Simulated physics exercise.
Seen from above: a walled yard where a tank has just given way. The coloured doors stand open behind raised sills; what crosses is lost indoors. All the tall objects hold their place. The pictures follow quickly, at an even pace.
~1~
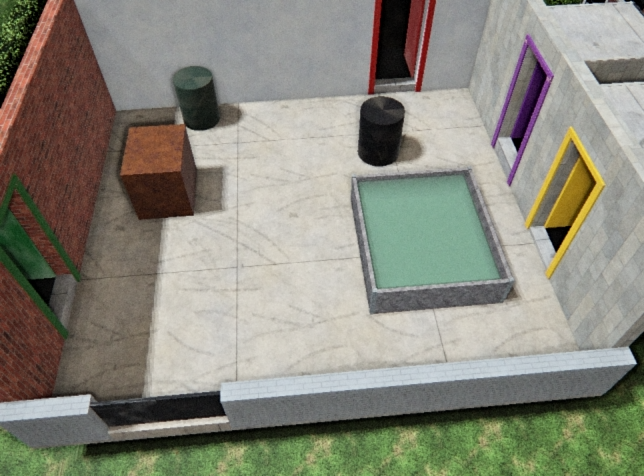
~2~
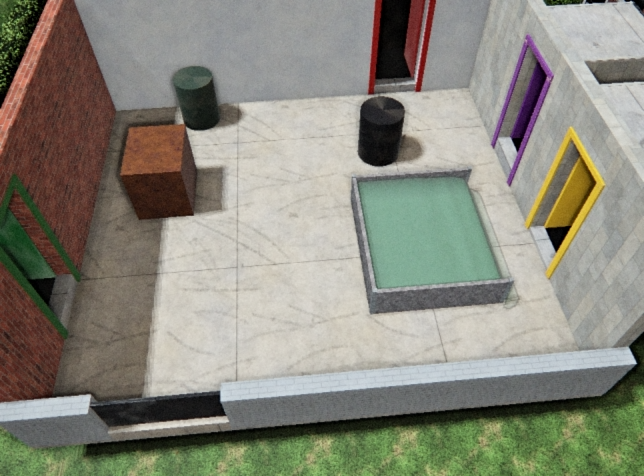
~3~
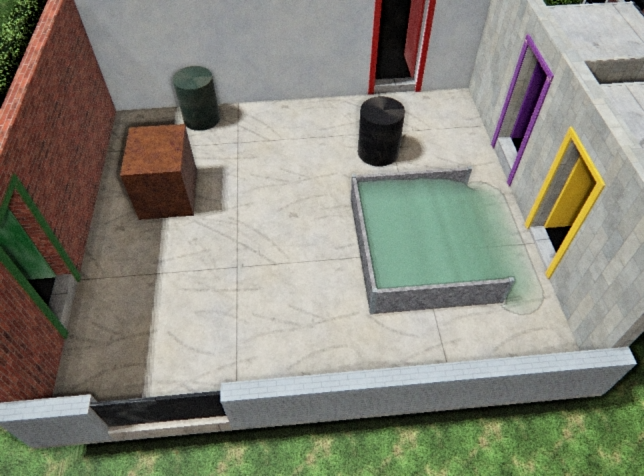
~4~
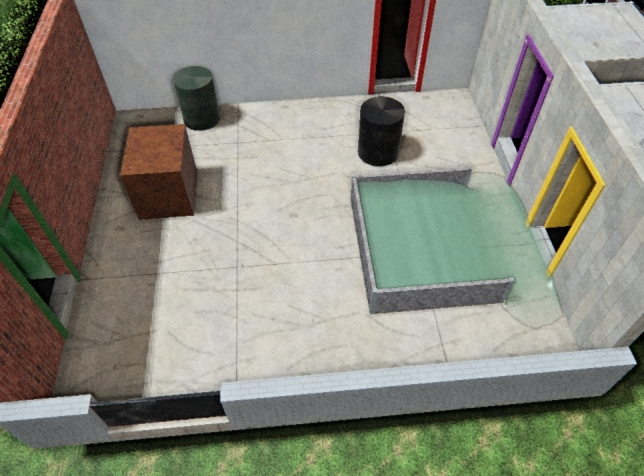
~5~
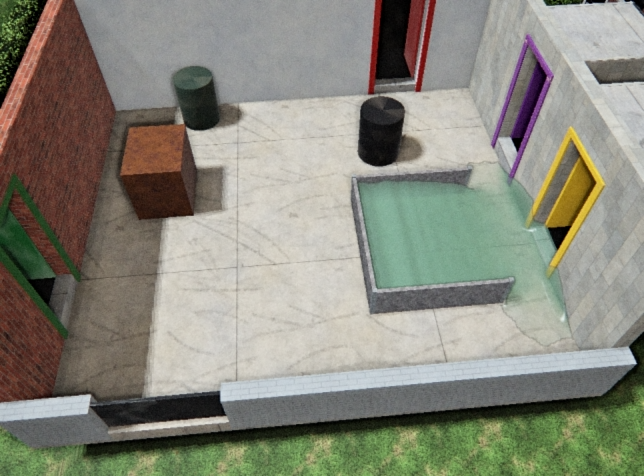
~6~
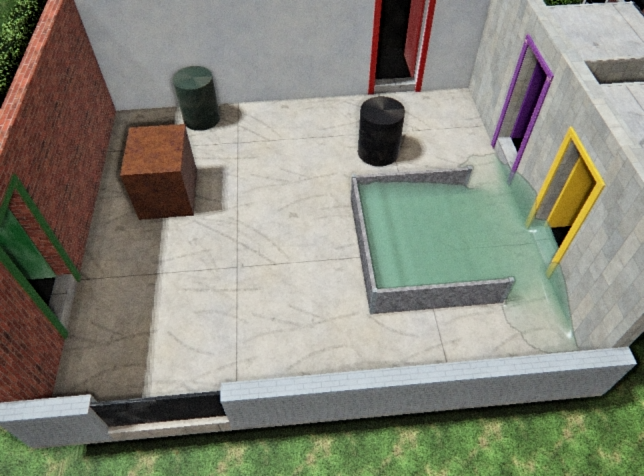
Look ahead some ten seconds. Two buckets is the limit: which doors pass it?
In the end: The purple door stays under that; the yellow door takes more than that; the green door stays under that; the red door stays under that.
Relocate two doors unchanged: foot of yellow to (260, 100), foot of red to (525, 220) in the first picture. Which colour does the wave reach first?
That is the red one.
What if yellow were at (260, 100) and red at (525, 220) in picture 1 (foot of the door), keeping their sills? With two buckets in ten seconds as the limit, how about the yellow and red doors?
My reading: Yellow takes less, red goes over.
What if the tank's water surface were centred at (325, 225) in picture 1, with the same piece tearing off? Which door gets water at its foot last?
That is the green door.
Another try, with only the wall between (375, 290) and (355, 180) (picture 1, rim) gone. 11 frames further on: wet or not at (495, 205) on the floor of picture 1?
There: Dry.
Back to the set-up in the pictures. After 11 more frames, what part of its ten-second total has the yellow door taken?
Near 70 in a hundred.
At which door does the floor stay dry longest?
I say the one in green.
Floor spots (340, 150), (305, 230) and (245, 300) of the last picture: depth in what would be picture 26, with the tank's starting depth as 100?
About 0, 0 and 0 per cent.
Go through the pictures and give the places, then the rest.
The first picture shows the water tank at (426, 228) is whole and still.
In the second picture, the front is at (510, 302), out from the gap at (481, 235).
In the third picture, the front is at (527, 308), out from the gap at (481, 237).
In the fourth picture, the front is at (559, 308), out from the gap at (480, 238).
In the fifth picture, the front is at (569, 333), out from the gap at (480, 238).
In the sixth picture, water pours out at (480, 238) and has run to (576, 348).
A moment on, water covers 10 % of the floor; the purple door wet at the sill, nothing in, the yellow door far over two buckets in, the green door not reached, the red door not reached.
Next, water covers 20 % of the floor; the purple door wet at the sill, nothing in, the yellow door far over two buckets in, the green door not reached, the red door wet at the sill, nothing in.
Then, water covers 35 % of the floor; the purple door wet at the sill, nothing in, the yellow door far over two buckets in, the green door not reached, the red door wet at the sill, nothing in.
Later, water covers 65 % of the floor; the purple door wet at the sill, nothing in, the yellow door far over two buckets in, the green door wet at the sill, nothing in, the red door wet at the sill, nothing in.
In the end, water covers 85 % of the floor; the purple door wet at the sill, nothing in, the yellow door far over two buckets in, the green door wet at the sill, nothing in, the red door wet at the sill, nothing in.
